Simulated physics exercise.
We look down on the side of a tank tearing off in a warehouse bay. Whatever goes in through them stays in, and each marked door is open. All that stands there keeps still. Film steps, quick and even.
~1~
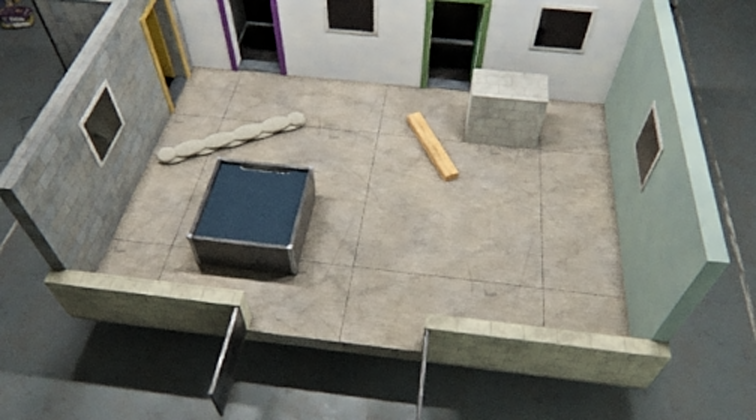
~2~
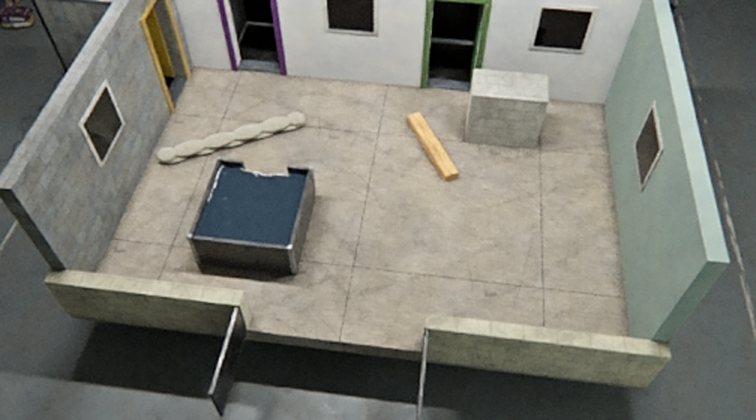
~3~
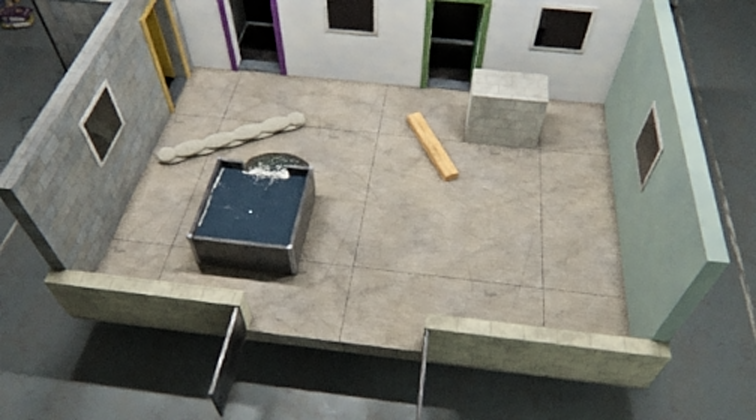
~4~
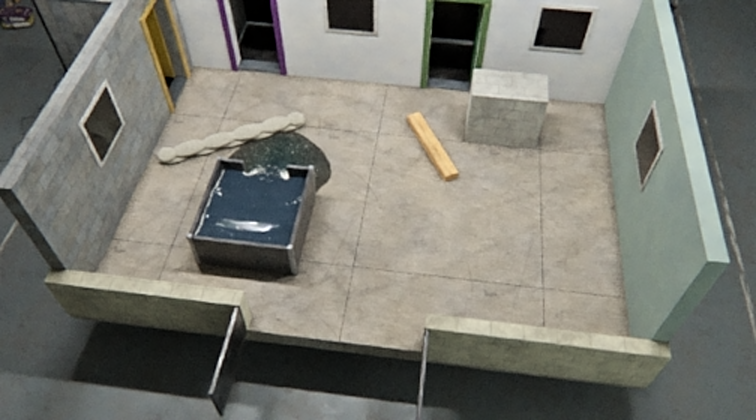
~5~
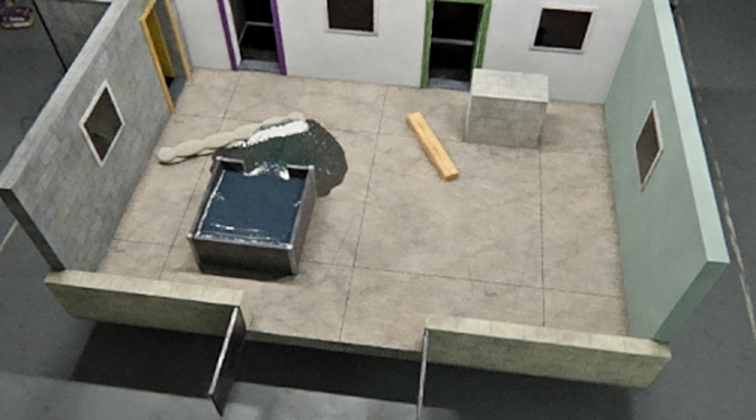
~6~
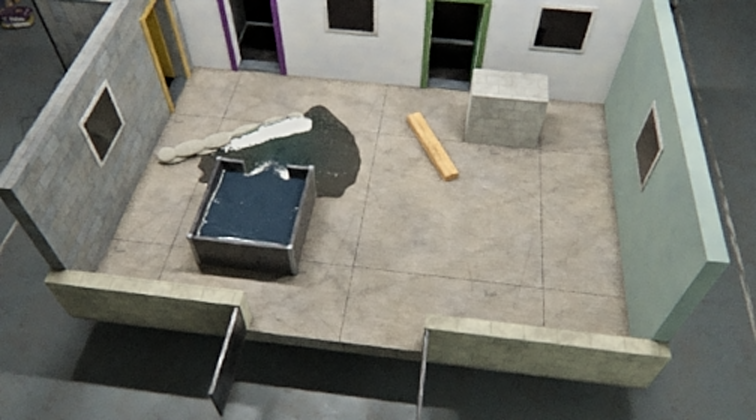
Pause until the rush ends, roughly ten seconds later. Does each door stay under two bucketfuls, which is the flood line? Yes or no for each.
Green door - no, it floods; yellow door - yes, stays under; purple door - yes, stays under.
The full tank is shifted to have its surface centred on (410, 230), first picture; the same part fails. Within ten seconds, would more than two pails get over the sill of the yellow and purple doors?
My take: The yellow one exceeds the limit, and the purple one stays within the limit.
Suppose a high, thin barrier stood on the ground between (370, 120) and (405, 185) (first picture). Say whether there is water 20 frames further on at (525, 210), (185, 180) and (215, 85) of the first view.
Lab note - point 1: Parched; point 2: Inundated; point 3: Inundated.
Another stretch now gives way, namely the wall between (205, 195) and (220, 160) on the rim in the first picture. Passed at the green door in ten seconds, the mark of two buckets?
Well, it turns out the green door comes up short.
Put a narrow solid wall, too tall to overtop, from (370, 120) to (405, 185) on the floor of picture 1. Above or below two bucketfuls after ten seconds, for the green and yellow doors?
In short: The green door keeps below it, the yellow door holds.
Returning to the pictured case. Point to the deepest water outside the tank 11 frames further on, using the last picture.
Near (266, 141).
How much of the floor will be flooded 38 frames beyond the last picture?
That works out to some 60 in a hundred.
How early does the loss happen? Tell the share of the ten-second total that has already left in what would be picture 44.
65 per cent.
A moment on, water covers 20 % of the floor; the green door not reached, the yellow door not reached, the purple door not reached.
Next, water covers 30 % of the floor; the green door under two buckets in, the yellow door not reached, the purple door wet at the sill, nothing in.
Then, water covers 40 % of the floor; the green door over two buckets in, the yellow door wet at the sill, nothing in, the purple door wet at the sill, nothing in.
Later, water covers 60 % of the floor; the green door over two buckets in, the yellow door wet at the sill, nothing in, the purple door wet at the sill, nothing in.
In the end, water covers 90 % of the floor; the green door over two buckets in, the yellow door wet at the sill, nothing in, the purple door wet at the sill, nothing in.
